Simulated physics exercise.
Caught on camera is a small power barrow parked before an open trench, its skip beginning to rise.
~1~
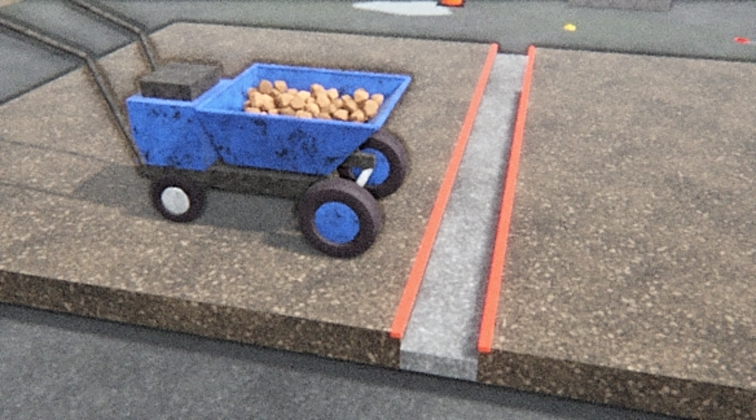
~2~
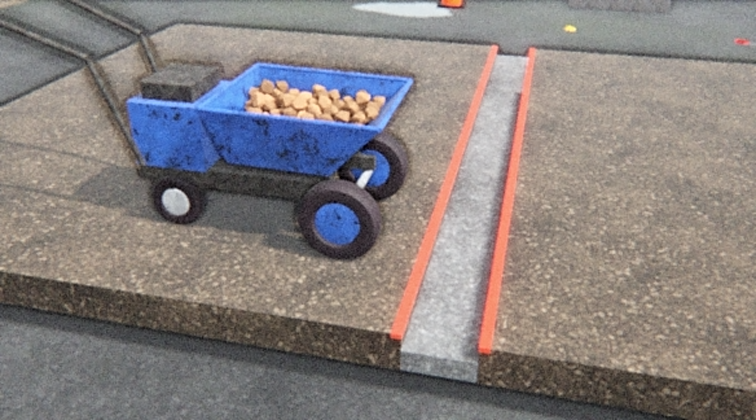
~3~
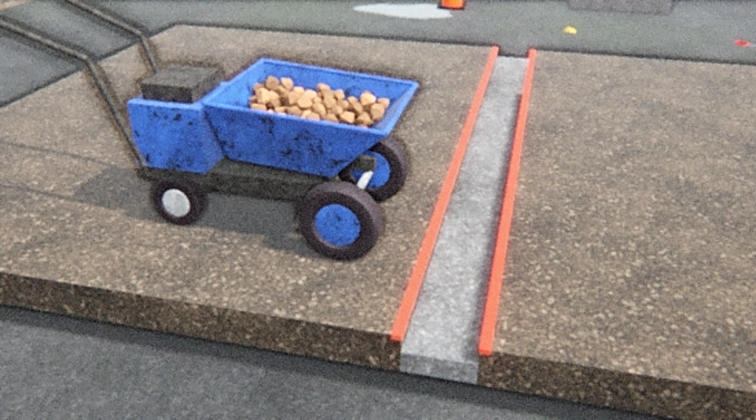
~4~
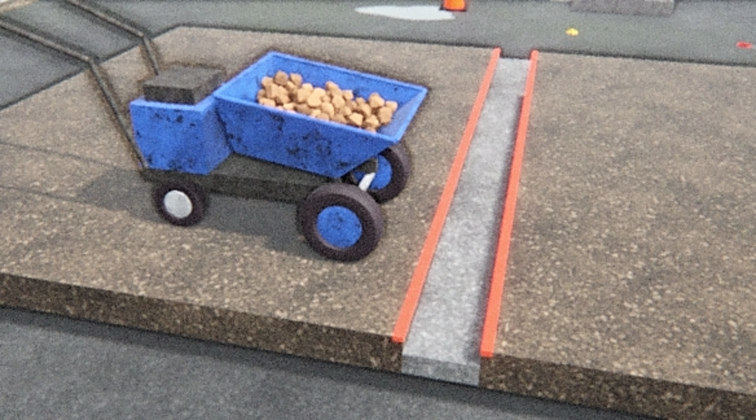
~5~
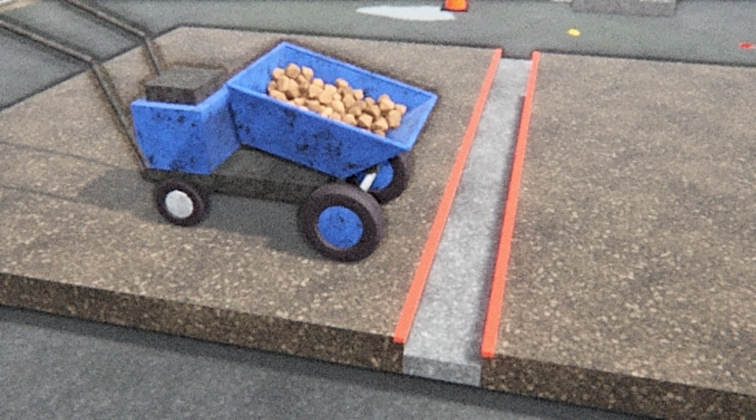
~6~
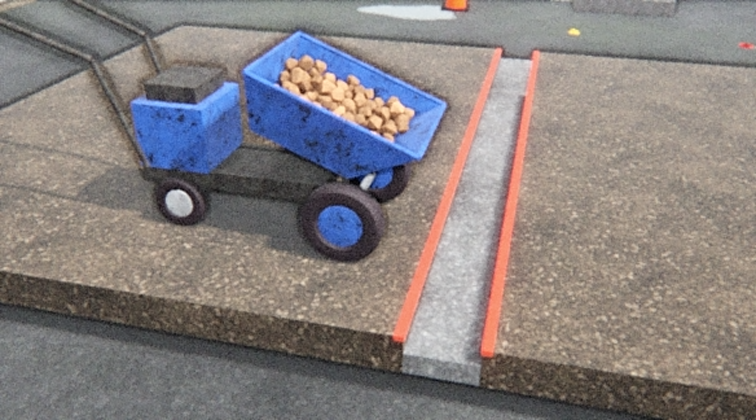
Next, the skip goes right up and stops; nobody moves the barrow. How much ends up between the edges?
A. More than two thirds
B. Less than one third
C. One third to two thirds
C.
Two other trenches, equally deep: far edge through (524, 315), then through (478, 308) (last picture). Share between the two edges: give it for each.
80 %, 30 %.
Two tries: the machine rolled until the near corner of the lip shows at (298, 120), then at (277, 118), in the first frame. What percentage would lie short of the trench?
The first spot yields roughly 30 percent, the second roughly 40 percent.
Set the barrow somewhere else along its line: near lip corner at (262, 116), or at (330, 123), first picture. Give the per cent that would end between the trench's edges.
30 % and 70 %.
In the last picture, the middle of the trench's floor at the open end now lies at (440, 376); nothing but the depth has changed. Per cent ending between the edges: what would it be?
Something close to 70 per cent.
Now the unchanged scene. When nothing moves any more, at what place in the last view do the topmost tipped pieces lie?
Top, approx.: (484, 242).
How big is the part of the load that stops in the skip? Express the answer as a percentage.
Some 15 per cent.
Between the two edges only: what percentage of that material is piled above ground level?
My best guess is some 40 per cent.
Just after the last frame, skip tipped steeply; every one in the skip.
A moment on, skip tipped right over; roughly two thirds in the skip; roughly a third in or heaped over the trench; about a tenth beyond it; just a few falling.
Further on, skip tipped right over; roughly a quarter in the skip; roughly half in or heaped over the trench; roughly a third beyond it.
When it is over, skip tipped right over; roughly a quarter in the skip; roughly half in or heaped over the trench; roughly a third beyond it.
